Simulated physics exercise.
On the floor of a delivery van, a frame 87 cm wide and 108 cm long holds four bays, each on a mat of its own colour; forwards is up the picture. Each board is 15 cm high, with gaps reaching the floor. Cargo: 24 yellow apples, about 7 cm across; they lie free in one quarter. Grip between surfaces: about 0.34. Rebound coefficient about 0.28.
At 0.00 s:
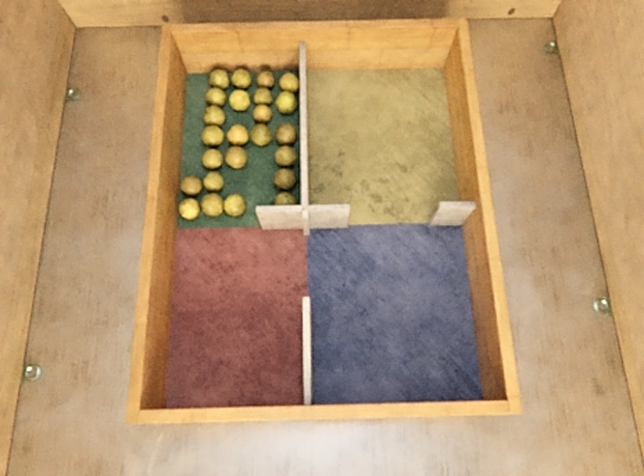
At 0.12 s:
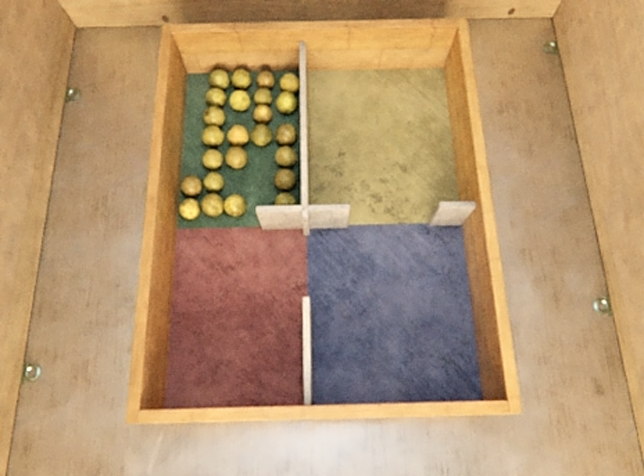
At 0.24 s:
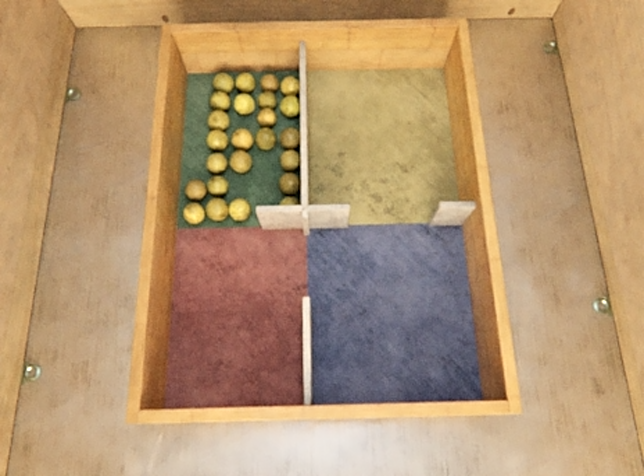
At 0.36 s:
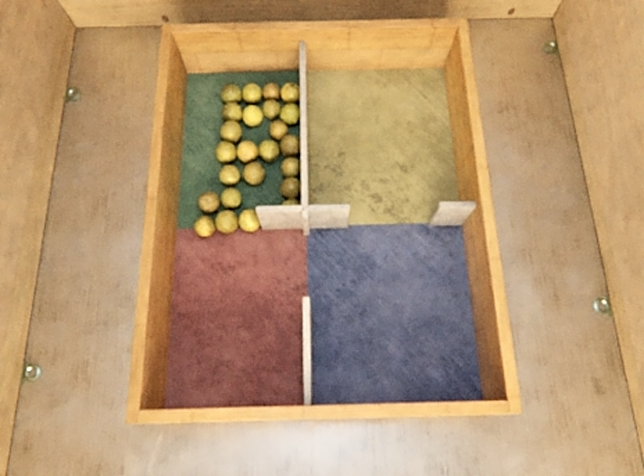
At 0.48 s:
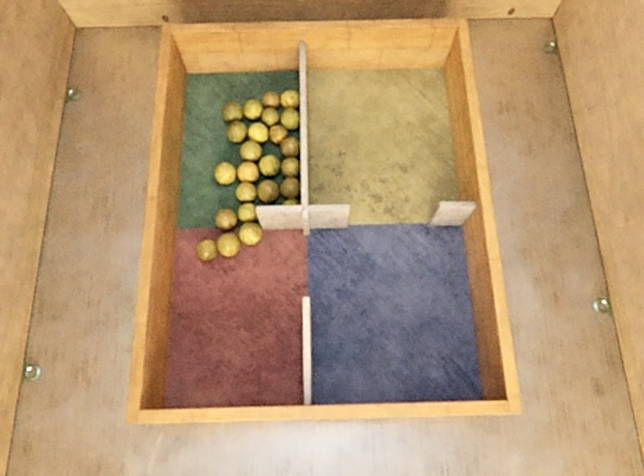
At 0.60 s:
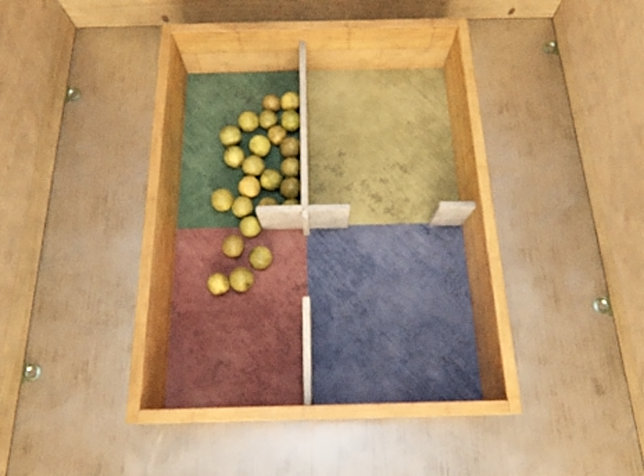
A wooden frame holds yellow apples that shift right, then some roll down onto the red mat.
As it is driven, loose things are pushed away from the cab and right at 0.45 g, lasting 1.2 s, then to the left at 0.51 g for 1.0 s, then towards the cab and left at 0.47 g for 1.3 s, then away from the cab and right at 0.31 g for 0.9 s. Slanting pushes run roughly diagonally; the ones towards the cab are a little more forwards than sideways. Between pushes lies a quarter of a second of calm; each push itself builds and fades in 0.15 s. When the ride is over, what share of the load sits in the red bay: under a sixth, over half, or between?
Between a sixth and a half.
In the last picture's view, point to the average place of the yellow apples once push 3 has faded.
It works out to somewhere near (204, 164) in the final view.
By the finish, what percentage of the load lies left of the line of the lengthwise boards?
Roughly 90 per cent.
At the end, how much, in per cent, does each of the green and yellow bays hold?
The green bay holds 60 per cent and the yellow bay 0 per cent.
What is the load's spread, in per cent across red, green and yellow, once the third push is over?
At that point the shares are red 20, green 80 and yellow 0 per cent.
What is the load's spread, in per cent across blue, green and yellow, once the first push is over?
Shares - blue: 0, green: 50, yellow: 0 (per cent).
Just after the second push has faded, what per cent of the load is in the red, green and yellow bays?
Result, in percent - red: 50, green: 50, yellow: 0.
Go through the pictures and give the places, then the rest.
Middle of the blue mat (391, 310); middle of the green mat (243, 144); middle of the red mat (238, 314); middle of the yellow mat (380, 141); 24 in the green bay; the apple farthest behind, in the direction of the first push, is at (219, 80), in the first frame.
In the second frame, 24 in the green bay; the apple farthest behind, in the direction of the first push, is at (219, 80).
In the third frame, 24 in the green bay; the apple farthest behind, in the direction of the first push, is at (223, 84).
In the fourth frame, 1 in the red bay and 23 in the green bay; the apple farthest behind, in the direction of the first push, is at (231, 95).
In the fifth frame, 3 in the red bay and 21 in the green bay; the apple farthest behind, in the direction of the first push, is at (232, 113).
In the sixth frame, 5 in the red bay and 19 in the green bay; the apple farthest behind, in the direction of the first push, is at (231, 137).
After push 1 (1.44 s), 10 in the red bay, 1 in the blue bay and 13 in the green bay.
After push 2 (2.69 s), 12 in the red bay and 12 in the green bay.
After push 3 (4.24 s), 5 in the red bay and 19 in the green bay.
After push 4 (5.39 s), 7 in the red bay, 2 in the blue bay and 15 in the green bay.
When it is over (at 6.24 s), 7 in the red bay, 2 in the blue bay and 15 in the green bay. Asked share, 7 of 24, 29 per cent.
